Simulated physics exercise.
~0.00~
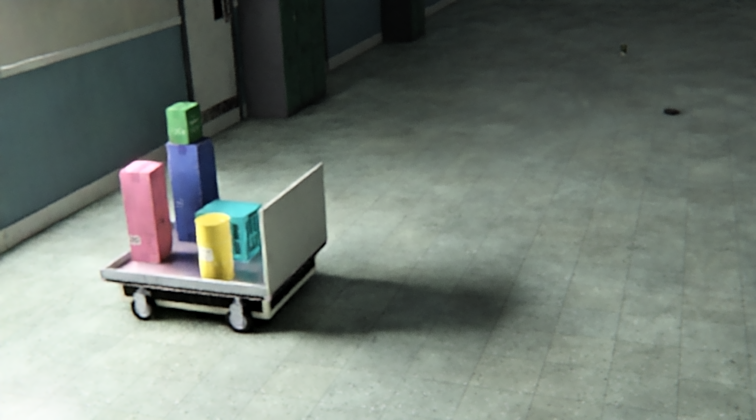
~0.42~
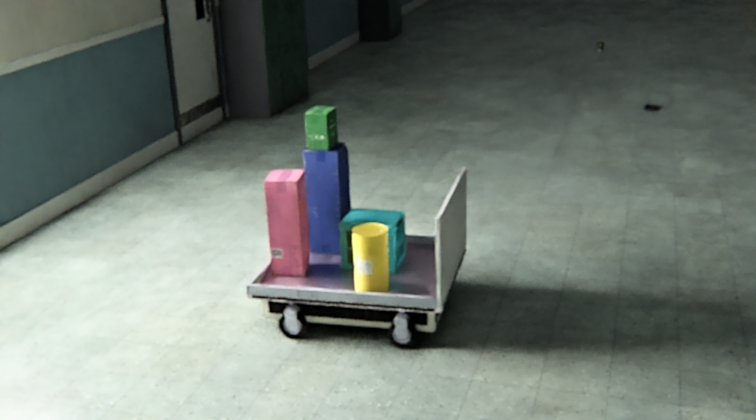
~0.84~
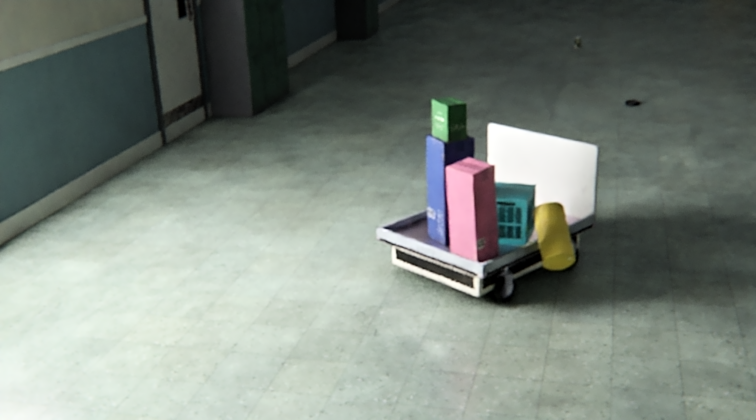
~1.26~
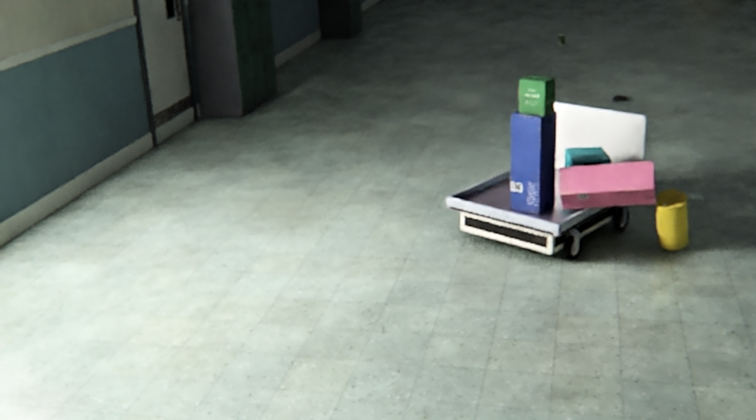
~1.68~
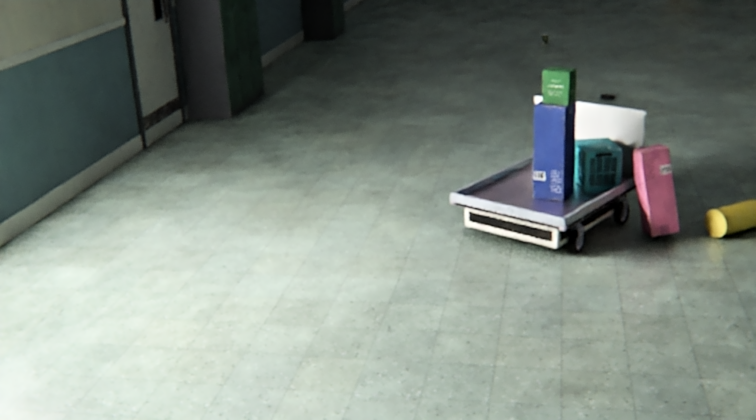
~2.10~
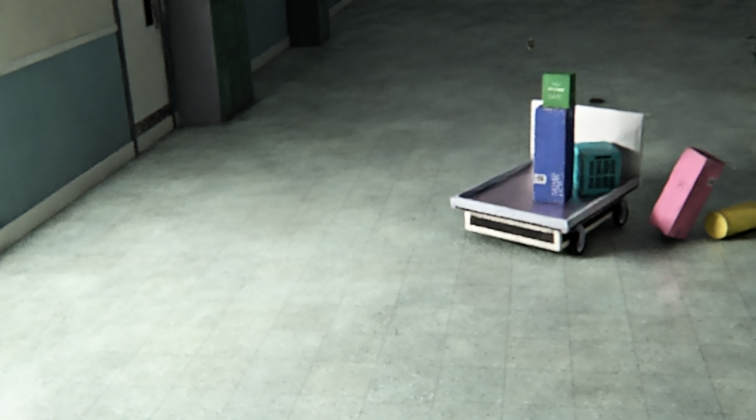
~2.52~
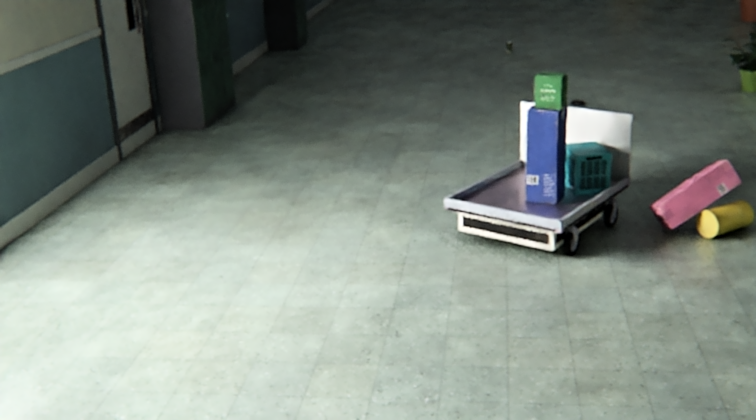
The footage shows a cart carrying colourful boxes, a crate and a yellow canister rolling rightward across a corridor floor and turning; the canister and then the pink box fall off, while the blue box, green box and turquoise crate stay aboard as it stops.
